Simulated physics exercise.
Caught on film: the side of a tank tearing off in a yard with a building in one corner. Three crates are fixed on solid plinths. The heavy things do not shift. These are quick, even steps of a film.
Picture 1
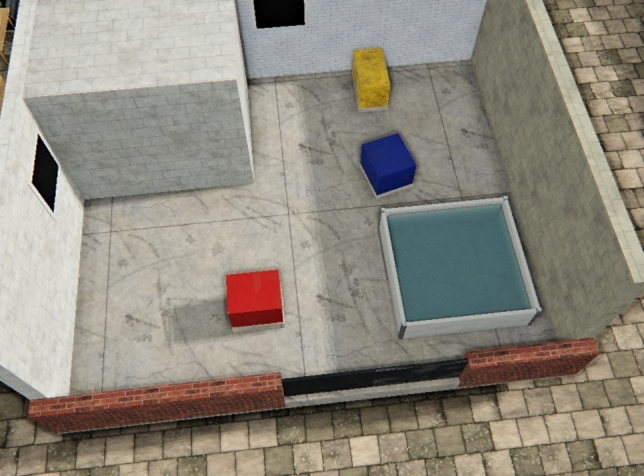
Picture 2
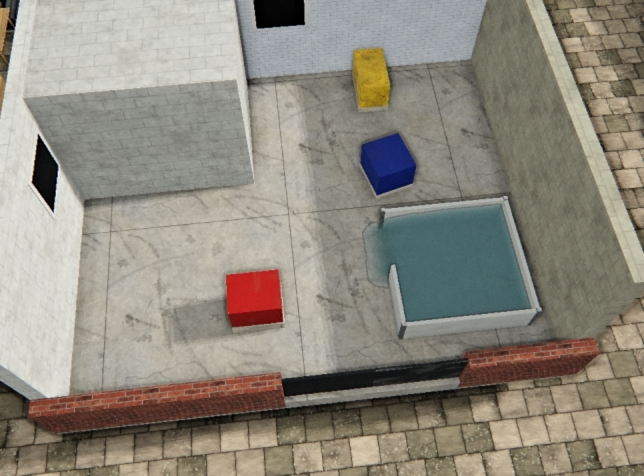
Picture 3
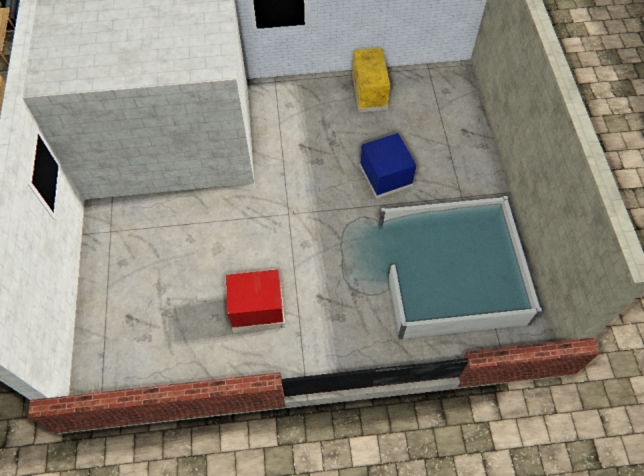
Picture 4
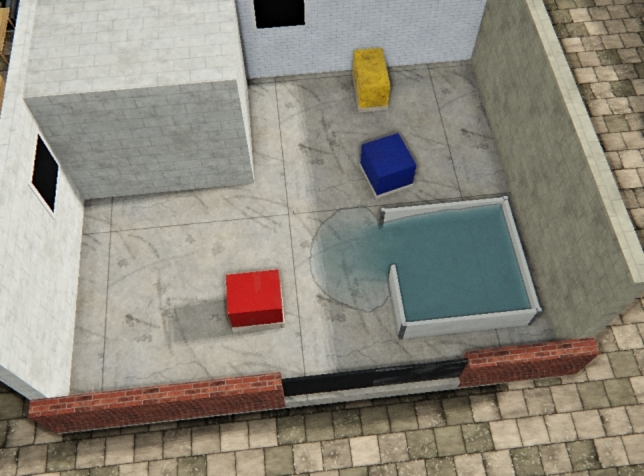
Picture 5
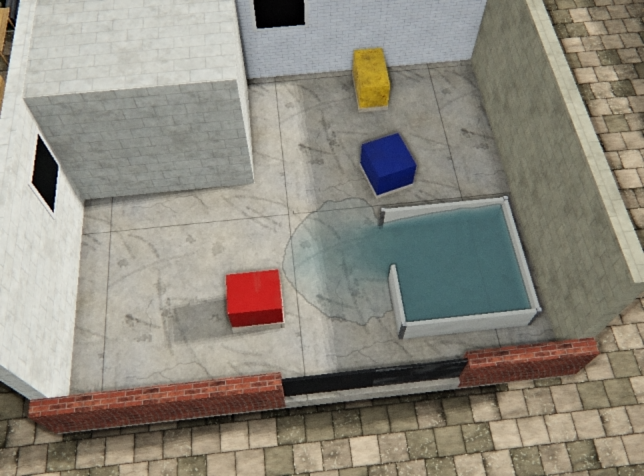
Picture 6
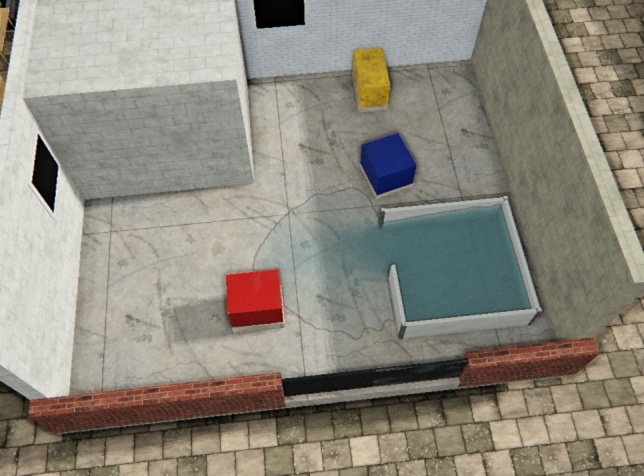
In a walled yard with a building in one corner, part of a water tank's left side opens, and water pours through the gap, spreading leftward across the concrete toward a red block while blue and yellow blocks stay still.
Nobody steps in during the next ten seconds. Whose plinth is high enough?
One by one: The yellow crate escapes dry; the red crate escapes dry; the blue crate escapes dry.
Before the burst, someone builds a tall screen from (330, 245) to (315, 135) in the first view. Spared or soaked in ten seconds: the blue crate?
My reading: The blue crate takes water.
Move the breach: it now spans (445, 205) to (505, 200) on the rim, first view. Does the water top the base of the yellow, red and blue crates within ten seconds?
My reading: The yellow crate takes water, the red crate escapes it, the blue crate ends up wet.
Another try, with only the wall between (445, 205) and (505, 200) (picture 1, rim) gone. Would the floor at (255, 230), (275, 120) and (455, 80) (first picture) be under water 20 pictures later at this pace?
As listed: Not flooded, covered, awash.
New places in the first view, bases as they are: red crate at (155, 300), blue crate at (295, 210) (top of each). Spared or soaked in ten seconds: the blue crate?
Blue ends up wet.
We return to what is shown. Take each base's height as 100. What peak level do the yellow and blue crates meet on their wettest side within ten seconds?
Near 60 and 40 in a hundred.
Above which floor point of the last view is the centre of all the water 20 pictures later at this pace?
Near (316, 261).
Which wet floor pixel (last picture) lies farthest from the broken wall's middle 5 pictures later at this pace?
I would point to (158, 259).
A moment on, water covers 25 % of the floor; the yellow crate not reached, the red crate water round its plinth, the blue crate water round its plinth.
Next, water covers 45 % of the floor; the yellow crate not reached, the red crate water round its plinth, the blue crate water round its plinth.
Then, water covers 55 % of the floor; the yellow crate not reached, the red crate water round its plinth, the blue crate water round its plinth.
Later, water covers 70 % of the floor; the yellow crate water round its plinth, the red crate water round its plinth, the blue crate water round its plinth.
In the end, water covers 80 % of the floor; the yellow crate stayed above the water, the red crate stayed above the water, the blue crate stayed above the water.
